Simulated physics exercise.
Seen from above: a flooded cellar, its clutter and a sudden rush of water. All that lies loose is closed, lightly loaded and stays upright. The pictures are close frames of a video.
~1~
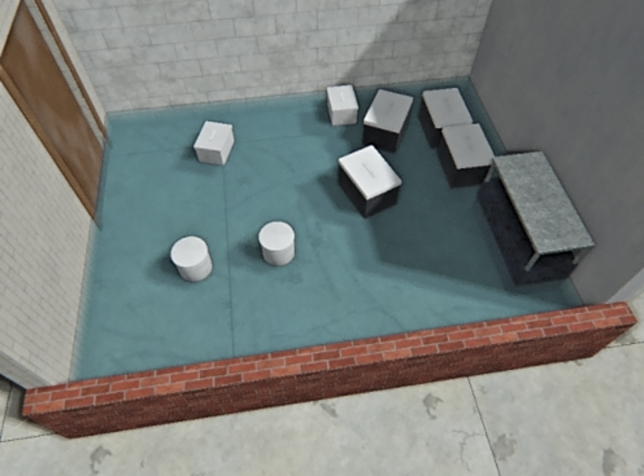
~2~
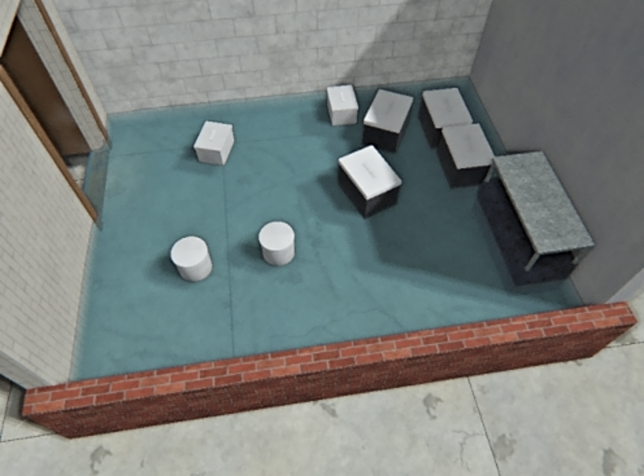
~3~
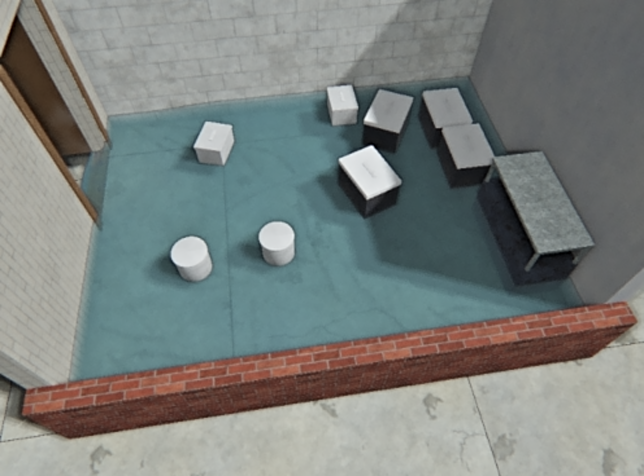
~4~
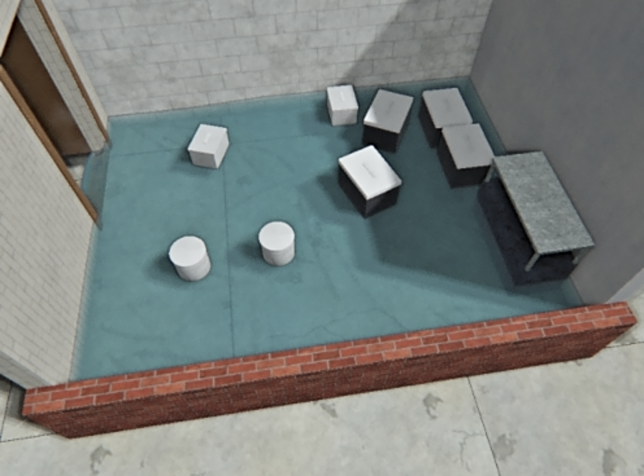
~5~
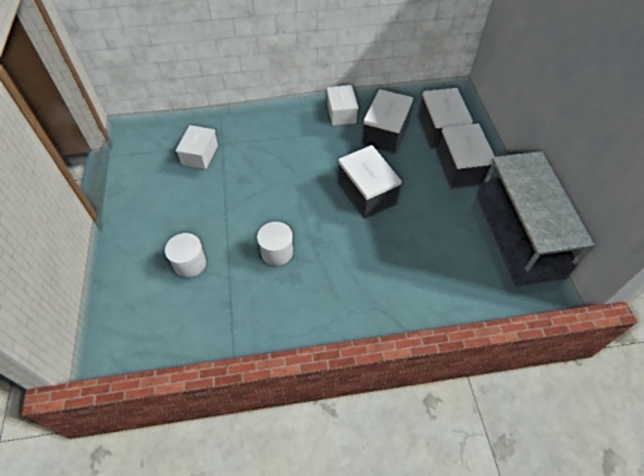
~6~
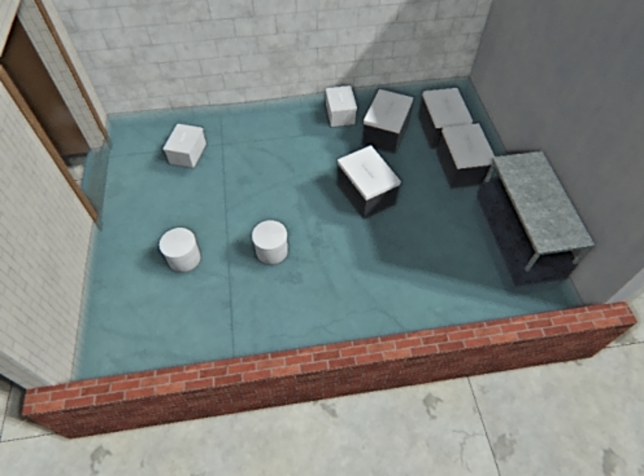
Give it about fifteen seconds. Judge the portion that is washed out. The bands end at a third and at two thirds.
Share: From one to two thirds.
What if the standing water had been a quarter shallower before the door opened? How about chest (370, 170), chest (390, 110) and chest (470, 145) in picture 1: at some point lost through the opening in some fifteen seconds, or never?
In that order: Inside, left behind, kept in.
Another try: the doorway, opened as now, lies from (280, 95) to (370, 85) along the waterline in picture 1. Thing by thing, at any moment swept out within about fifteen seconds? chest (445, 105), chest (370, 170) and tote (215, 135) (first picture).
In that order: Yes, carried outside, through.
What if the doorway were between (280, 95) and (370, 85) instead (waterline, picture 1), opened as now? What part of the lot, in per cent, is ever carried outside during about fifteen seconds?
Some 60 per cent.
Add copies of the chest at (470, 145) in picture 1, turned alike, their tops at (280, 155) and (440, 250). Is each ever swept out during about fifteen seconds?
In turn: Washed out, no.
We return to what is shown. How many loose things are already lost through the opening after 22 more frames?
The number is 2.
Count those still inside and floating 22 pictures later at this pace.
6 of them.
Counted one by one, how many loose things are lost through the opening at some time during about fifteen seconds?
It comes to 3.
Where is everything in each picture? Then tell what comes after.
The first frame shows a tote at (213, 136), afloat; a pail at (189, 251), afloat; 0 of 8 have shifted.
The second frame shows a tote at (213, 136) floats; a pail at (189, 251) floats; 0 of 8 have shifted.
The third frame shows a tote at (213, 136), afloat; a pail at (189, 252), afloat; 0 of 8 have shifted.
The fourth frame shows a tote at (207, 139), afloat, close to its start; a pail at (187, 251), afloat; 1 of 8 have shifted.
The fifth frame shows a tote at (196, 140), afloat, close to its start; a pail at (183, 248), afloat, close to its start; 2 of 8 have shifted.
The sixth frame shows a tote at (183, 138) floats, a stride from its start; a pail at (177, 242), afloat, close to its start; 3 of 8 have shifted.
A moment on, 0 of 8 are out; 8 afloat.
Next, 2 of 8 are out; 6 afloat.
Later, 2 of 8 are out; 6 afloat.
In the end, 3 of 8 are out; 5 afloat.
